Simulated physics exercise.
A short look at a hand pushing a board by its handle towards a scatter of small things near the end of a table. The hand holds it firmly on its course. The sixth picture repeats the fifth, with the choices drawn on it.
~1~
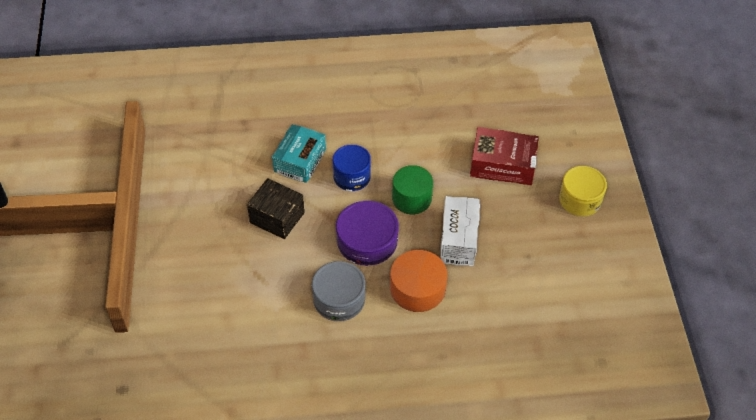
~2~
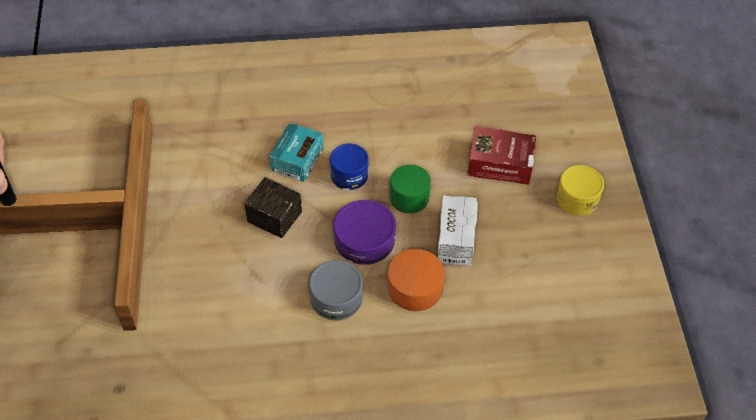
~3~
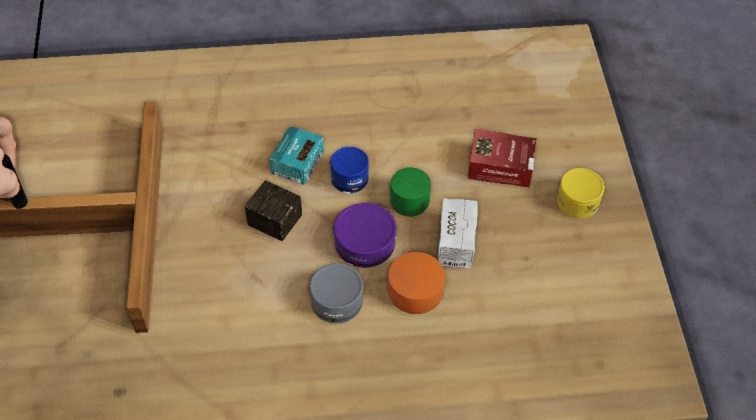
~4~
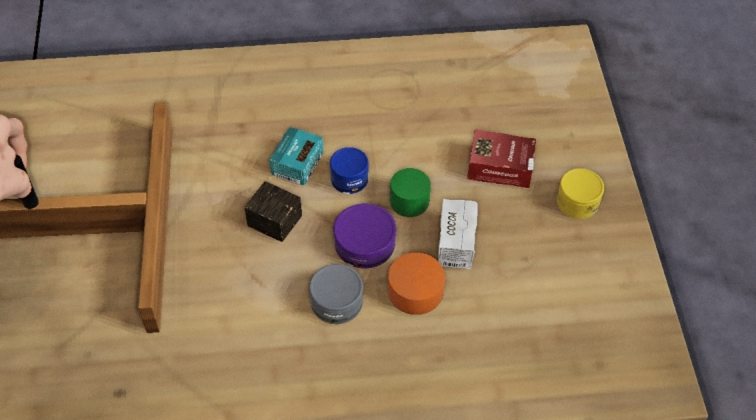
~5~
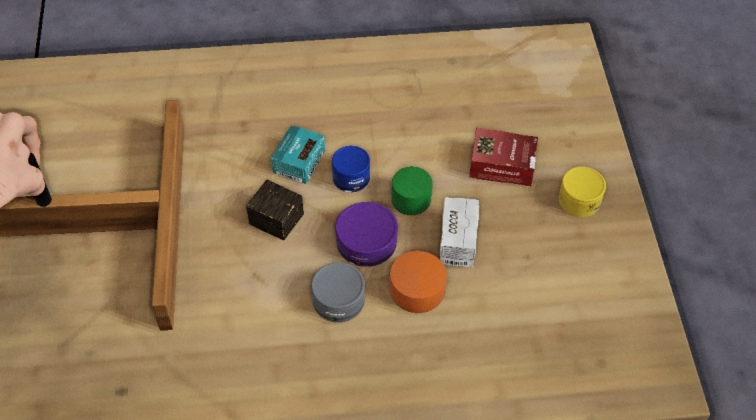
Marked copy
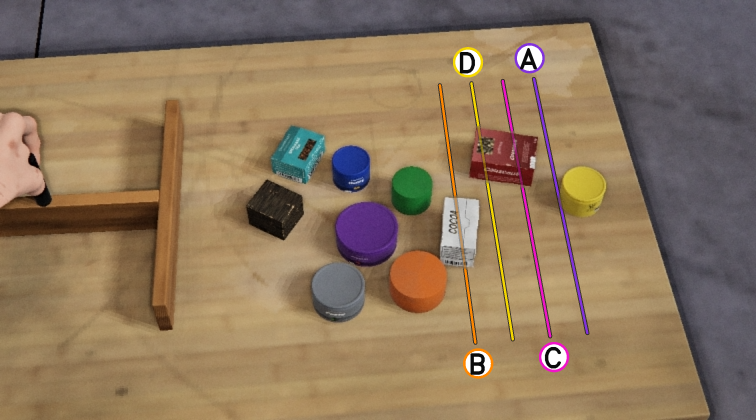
A hand slowly pushed a wooden board by its handle a short way to the right across a table, towards a scatter of colourful tins and small boxes, which stayed where they were.
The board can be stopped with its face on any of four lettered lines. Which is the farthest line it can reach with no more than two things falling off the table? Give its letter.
As far as mark A.
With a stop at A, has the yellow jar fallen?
By then, yes.
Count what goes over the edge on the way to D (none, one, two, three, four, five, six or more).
The count is none.
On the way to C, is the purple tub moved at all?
By then, yes.
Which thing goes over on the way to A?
It is the yellow jar.
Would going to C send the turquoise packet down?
No.
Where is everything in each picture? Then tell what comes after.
In the first frame, orange tin (418, 281); black block (276, 208); green tin (413, 190).
In the second frame, board (131, 195); grey jar (336, 290).
In the third frame, board (143, 197); turquoise packet (297, 156).
In the fourth frame, board (153, 197); red packet (502, 158).
In the fifth frame, board (166, 195); yellow jar (582, 192); orange tin (418, 282); black block (275, 209).
On the marked copy, A at (558, 195); B at (456, 202); C at (524, 197); D at (490, 200).
Following A. Soon after the start, board (308, 185); grey jar (347, 293); turquoise packet (333, 151).
Later, board (449, 174); grey jar (483, 319); red packet (526, 156).
In the end, board (559, 166); yellow jar over the edge; red packet (624, 150); one fallen.
As for the rest, B is within the limit but short; C is within the limit but short; D is within the limit but short.
